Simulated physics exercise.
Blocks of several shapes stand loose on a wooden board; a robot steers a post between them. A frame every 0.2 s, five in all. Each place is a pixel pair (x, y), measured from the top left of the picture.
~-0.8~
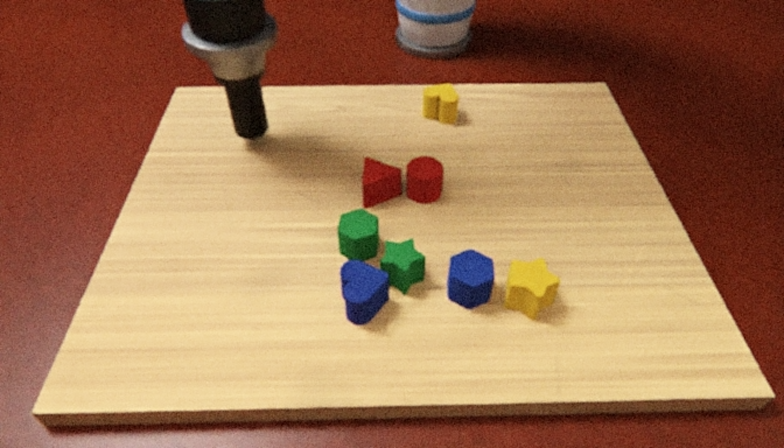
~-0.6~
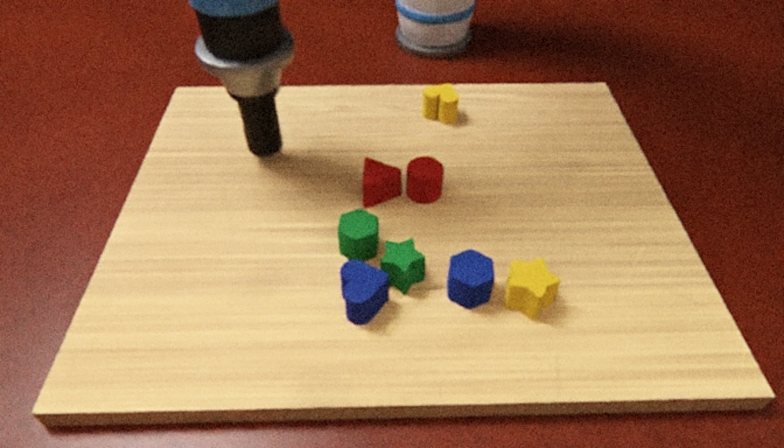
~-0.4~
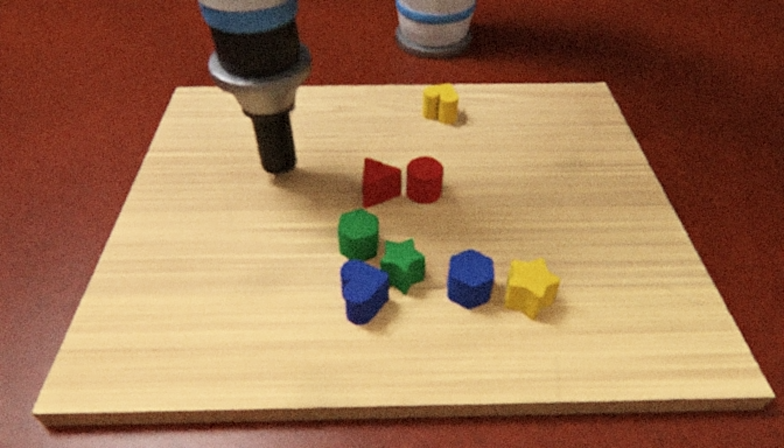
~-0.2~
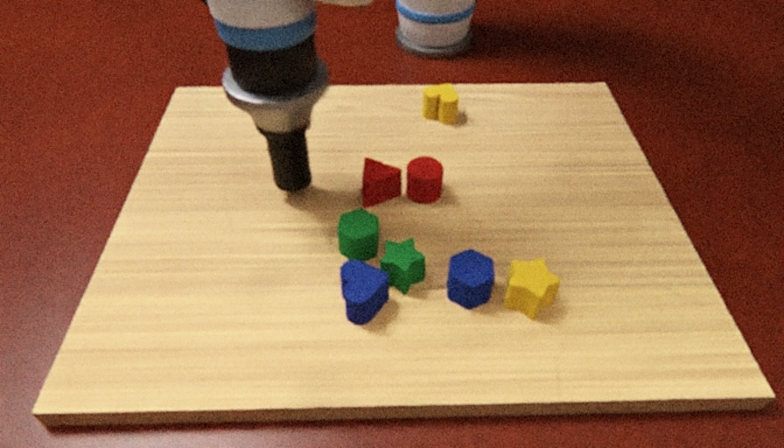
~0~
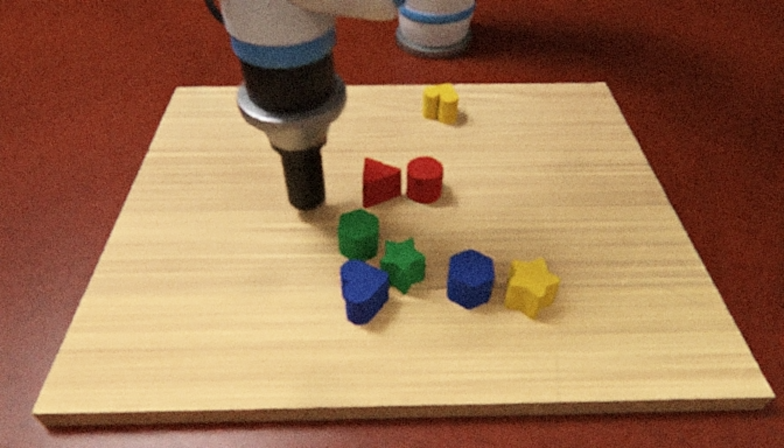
At first, a robot's dark post stands near the upper left of a wooden board scattered with red, green, blue and yellow blocks. The arm then moves the post steadily down and to the right, ending just left of the red and green blocks, while every block stays still.
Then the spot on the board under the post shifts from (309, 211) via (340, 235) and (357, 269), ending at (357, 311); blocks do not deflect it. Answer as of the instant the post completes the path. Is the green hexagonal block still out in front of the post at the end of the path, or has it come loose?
The green hexagonal block is left behind or beside.
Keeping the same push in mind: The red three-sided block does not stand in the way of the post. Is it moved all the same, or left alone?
Stays put.
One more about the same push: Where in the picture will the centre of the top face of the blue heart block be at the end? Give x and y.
I'd place it at (375, 324), taking the centre of its top.
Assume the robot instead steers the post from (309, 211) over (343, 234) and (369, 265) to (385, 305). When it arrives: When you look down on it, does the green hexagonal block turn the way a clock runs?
It seems not.
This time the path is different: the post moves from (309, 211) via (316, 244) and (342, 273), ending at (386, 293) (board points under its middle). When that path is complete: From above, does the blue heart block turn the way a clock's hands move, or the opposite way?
The twist is clockwise.
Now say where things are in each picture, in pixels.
The first picture shows lower end of the post at (252, 130), tops of blocks, green hexagonal block at (358, 223), blue heart block at (361, 279), red three-sided block at (377, 170), green star-shaped block at (402, 253).
The second picture shows post at (266, 146), blocks as before.
The third picture shows post at (279, 163), blocks as before.
The fourth picture shows post at (293, 180), blocks as before.
The fifth picture shows post at (307, 197), green hexagonal block at (358, 223), blue heart block at (361, 279), red three-sided block at (377, 170), green star-shaped block at (402, 253).
The first path, step by step. One third of the way, post at (339, 223); green hexagonal block at (369, 231).
Two thirds of the way, post at (356, 257); green hexagonal block at (398, 249), turned 70° anticlockwise; blue heart block at (362, 283); green star-shaped block at (431, 265), turned 30° clockwise.
At the end, post at (356, 299); green hexagonal block at (399, 250), turned 70° anticlockwise; blue heart block at (375, 324), turned 30° anticlockwise; red three-sided block not moved; green star-shaped block at (432, 266), turned 25° clockwise.
